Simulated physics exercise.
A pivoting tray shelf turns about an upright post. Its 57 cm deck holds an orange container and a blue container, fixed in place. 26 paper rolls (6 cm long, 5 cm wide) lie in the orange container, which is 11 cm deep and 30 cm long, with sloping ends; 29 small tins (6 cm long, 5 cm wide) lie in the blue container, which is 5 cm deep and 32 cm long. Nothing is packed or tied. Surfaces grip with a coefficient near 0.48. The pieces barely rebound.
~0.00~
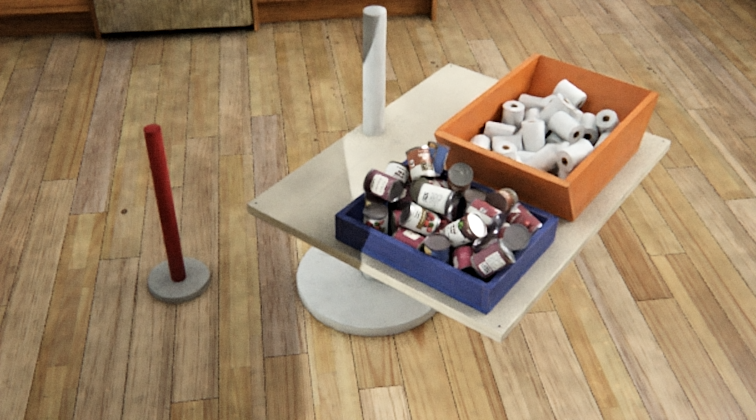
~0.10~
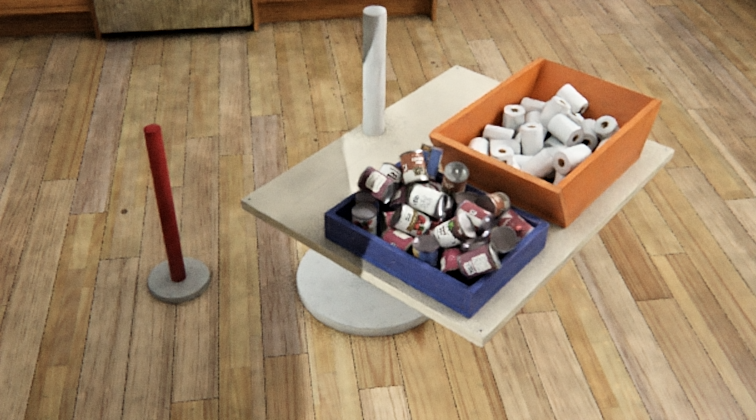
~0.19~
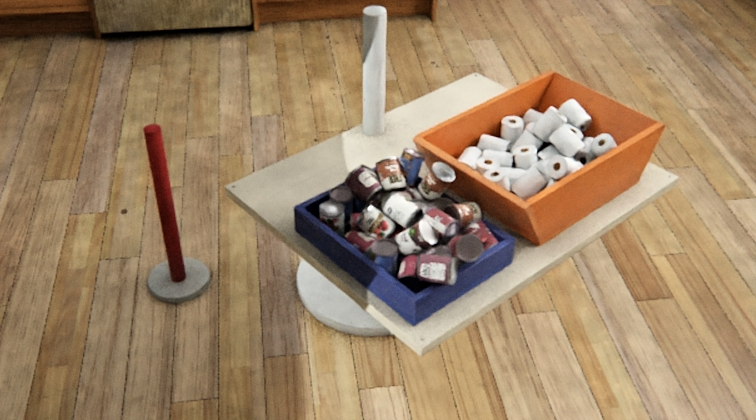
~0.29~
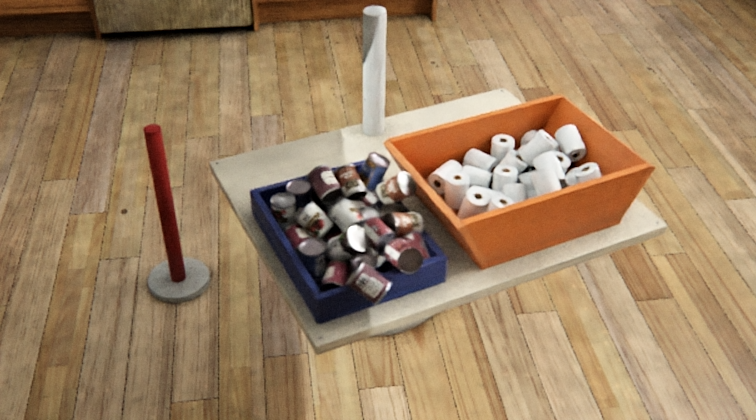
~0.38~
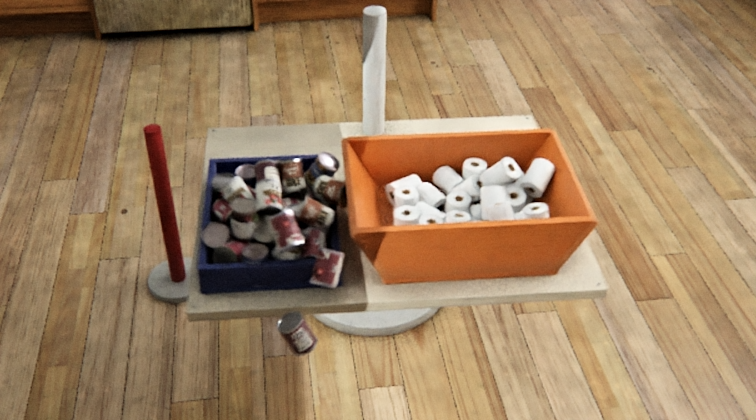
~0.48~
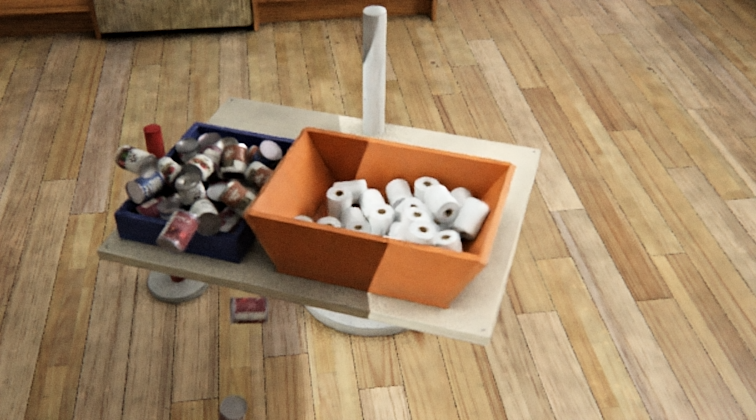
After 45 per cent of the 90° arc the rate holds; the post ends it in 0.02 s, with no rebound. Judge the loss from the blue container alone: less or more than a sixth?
It sheds more than one in six of them.
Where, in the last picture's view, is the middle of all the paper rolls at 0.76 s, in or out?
Around (295, 214).
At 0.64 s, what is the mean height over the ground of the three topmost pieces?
Some 60 cm up.
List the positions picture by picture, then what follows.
In the first picture (we follow the rim corner now nearest the camera), blue container at (485, 285); orange container at (568, 181); swung 0°; nothing out yet.
The second picture shows blue container at (468, 289); orange container at (559, 187); swung 3°.
The third picture shows blue container at (413, 296); orange container at (528, 203); swung 12°.
The fourth picture shows blue container at (318, 294); orange container at (463, 222); swung 27°; 1 out, the lowest tin at (369, 283).
The fifth picture shows blue container at (201, 264); orange container at (357, 230); swung 48°; 2 out, the lowest tin at (297, 334).
The sixth picture shows blue container at (120, 210); orange container at (250, 212); swung 70°; 3 out, the lowest tin at (232, 415).
After 0.56 s, end of the swing.
After 0.64 s, 0 of 26 out of the orange container and 8 of 29 out of the blue container.
After 0.76 s, 0 of 26 out of the orange container and 11 of 29 out of the blue container.
After 0.98 s, 0 of 26 out of the orange container and 11 of 29 out of the blue container.
When it is over (at 1.41 s), 0 of 26 out of the orange container and 11 of 29 out of the blue container. Asked share, 11 of 29, 38 per cent.
